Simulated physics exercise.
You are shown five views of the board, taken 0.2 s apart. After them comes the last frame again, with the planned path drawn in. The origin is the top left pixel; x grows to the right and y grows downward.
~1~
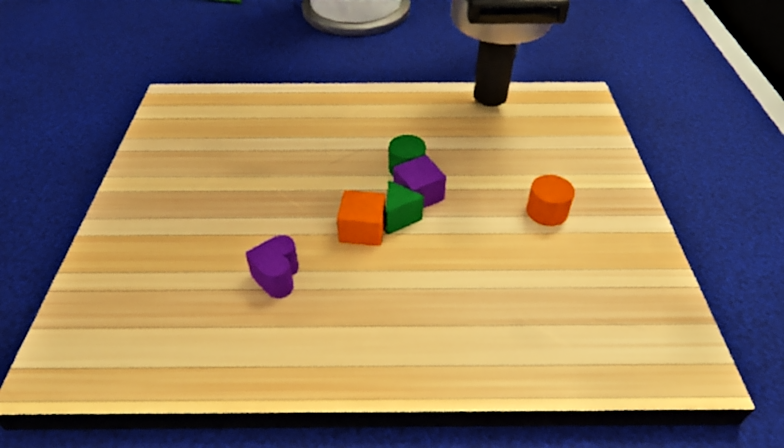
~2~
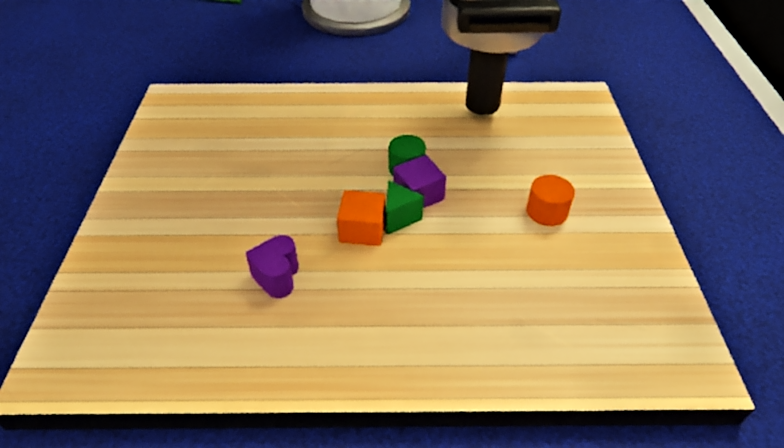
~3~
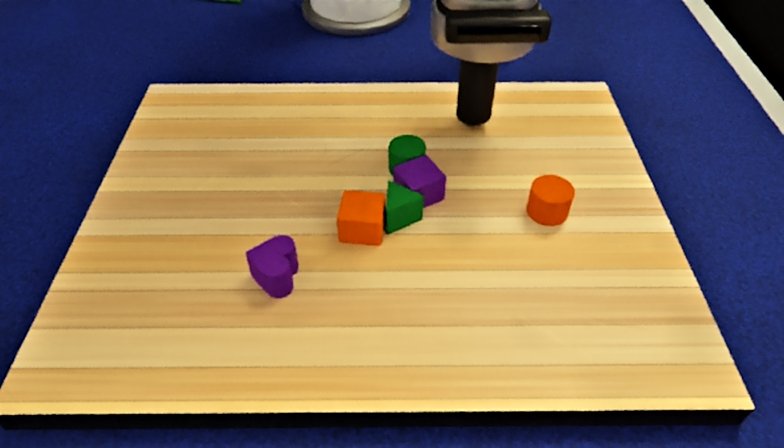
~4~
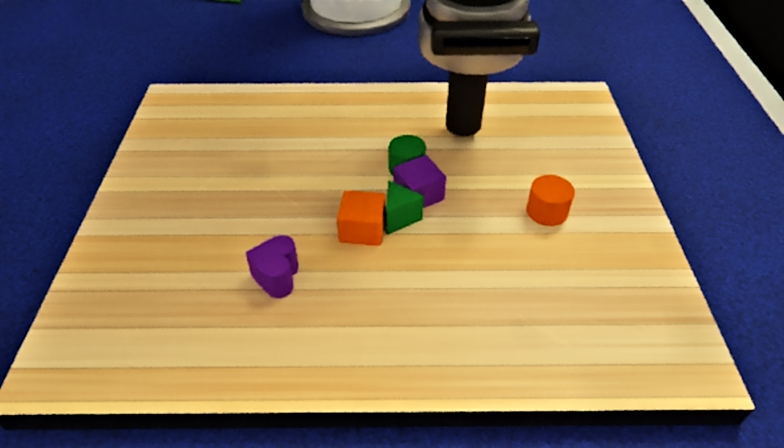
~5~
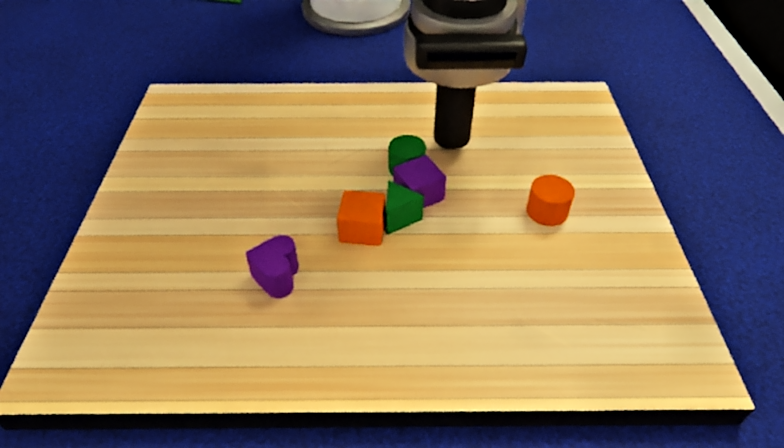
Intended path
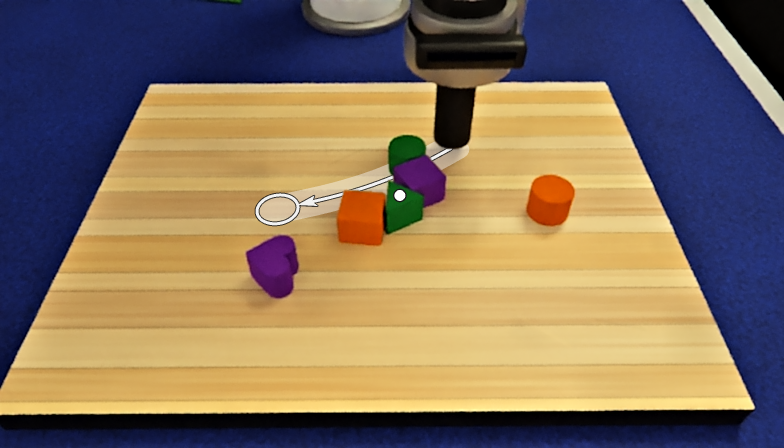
At first, a dark rod on a robotic arm stands near the back edge of a wooden board, behind a cluster of orange, green and purple blocks, with a purple heart and an orange cylinder apart. The rod then moves steadily forward and left, nearing the purple cube, while every block stays still.
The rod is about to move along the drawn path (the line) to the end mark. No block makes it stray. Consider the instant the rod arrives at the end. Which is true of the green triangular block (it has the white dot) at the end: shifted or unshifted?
At the end of the path, it will still be in place.
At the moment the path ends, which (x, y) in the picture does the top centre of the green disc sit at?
It will likely be found at (232, 198).
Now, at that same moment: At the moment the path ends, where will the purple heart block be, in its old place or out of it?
By then it is still where it was.
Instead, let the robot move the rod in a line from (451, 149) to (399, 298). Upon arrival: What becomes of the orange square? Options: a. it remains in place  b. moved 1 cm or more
That would be b.
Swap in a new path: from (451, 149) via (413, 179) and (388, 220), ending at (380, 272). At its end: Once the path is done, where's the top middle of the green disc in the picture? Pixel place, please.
It comes to (362, 163).
The line goes from (451, 149) by way of (402, 173) and (344, 194) to (278, 209); the dot is on the green triangular block.
The first path, step by step. One third of the way, rod (402, 163); green disc (367, 162); purple square (420, 174).
Two thirds of the way, rod (342, 183); green disc (301, 181); purple square (420, 174).
At the end, rod (275, 198); purple heart block unmoved; green triangular block unmoved; green disc (232, 198); purple square (420, 174).
